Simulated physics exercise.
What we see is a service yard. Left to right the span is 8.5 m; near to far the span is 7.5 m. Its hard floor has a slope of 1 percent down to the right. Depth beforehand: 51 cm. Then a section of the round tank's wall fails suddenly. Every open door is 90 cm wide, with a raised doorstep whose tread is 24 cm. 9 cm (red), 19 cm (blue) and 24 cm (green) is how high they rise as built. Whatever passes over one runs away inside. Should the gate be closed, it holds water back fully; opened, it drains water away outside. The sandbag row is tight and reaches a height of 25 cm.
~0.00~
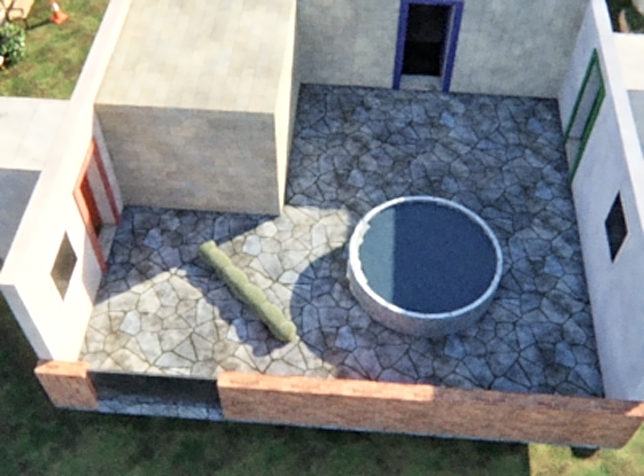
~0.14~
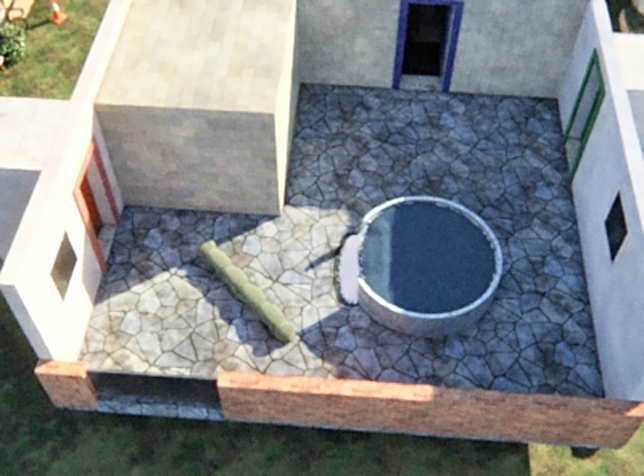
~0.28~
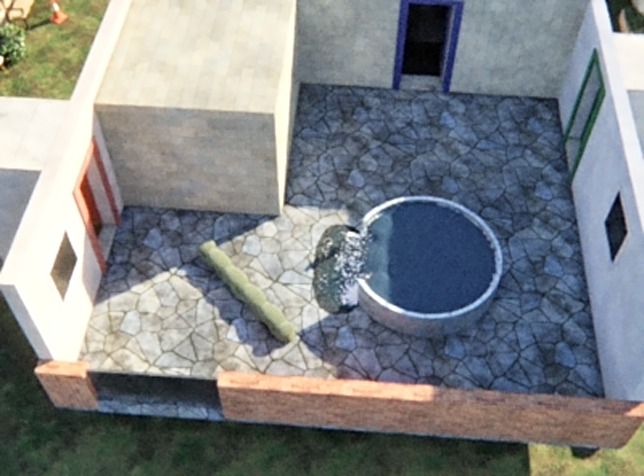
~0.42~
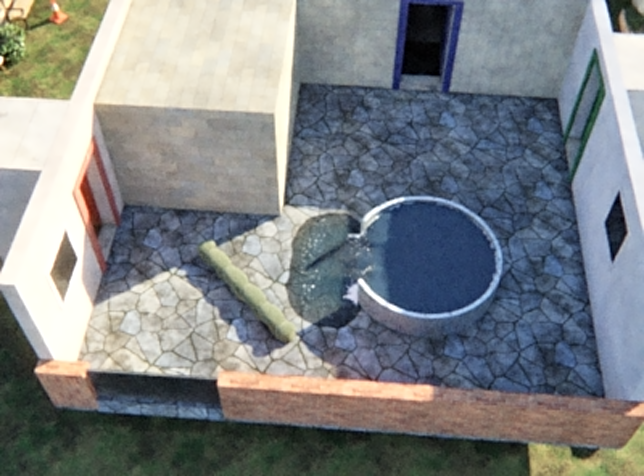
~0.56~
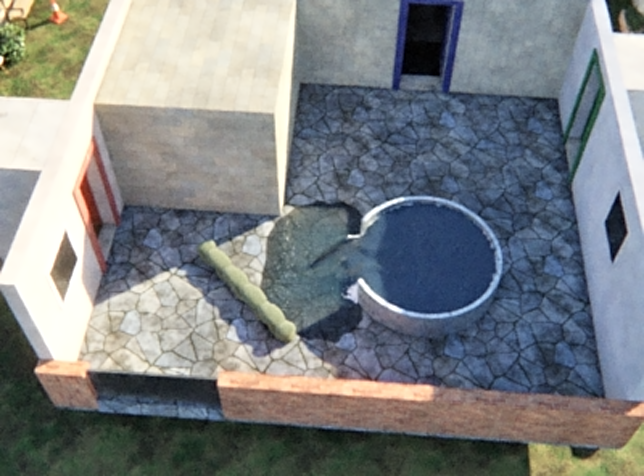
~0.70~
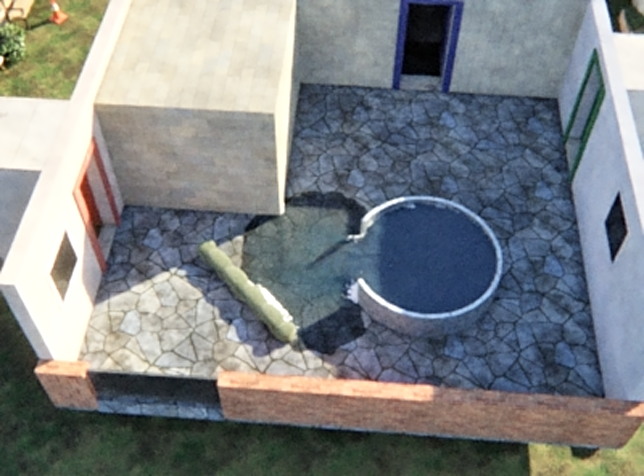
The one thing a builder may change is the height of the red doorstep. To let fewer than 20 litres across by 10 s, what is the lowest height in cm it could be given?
The lowest such height is close to 17 cm.
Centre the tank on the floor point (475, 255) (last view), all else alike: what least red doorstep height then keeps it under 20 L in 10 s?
A height near 12.0 cm.
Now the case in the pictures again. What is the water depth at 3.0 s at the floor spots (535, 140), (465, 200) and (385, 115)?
Approx. 0 / 0 / 0 cm.
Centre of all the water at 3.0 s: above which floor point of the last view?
The water is centred near (337, 262).
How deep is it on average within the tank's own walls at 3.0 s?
Some 25 cm.
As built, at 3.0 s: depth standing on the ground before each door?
Door by door in cm - red 20, blue 0, green 0.
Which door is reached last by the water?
Green.
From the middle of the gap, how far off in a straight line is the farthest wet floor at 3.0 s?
Roughly 5.0 m from the gap.
After 1.4 s water covers 15 % of the floor, deepest (28 cm) near (265, 293); it has not reached the red door.
After 3.0 s water covers 30 % of the floor, deepest (29 cm) near (123, 210); 20 cm at the red door, 16 litres in over its 9 cm doorstep.
After 10.0 s water covers 85 % of the floor, deepest (12 cm) near (585, 423); 4 cm at the red door, 110 litres in over its 9 cm doorstep.
At the red door as built, the water arrived by 2.3 s and peaked near 21 cm at 3.2 s.
With a doorstep of 15 cm, 35 litres would have come in within the 10 s; with 20 cm, 9 litres. So under 20 litres takes about 17 cm.
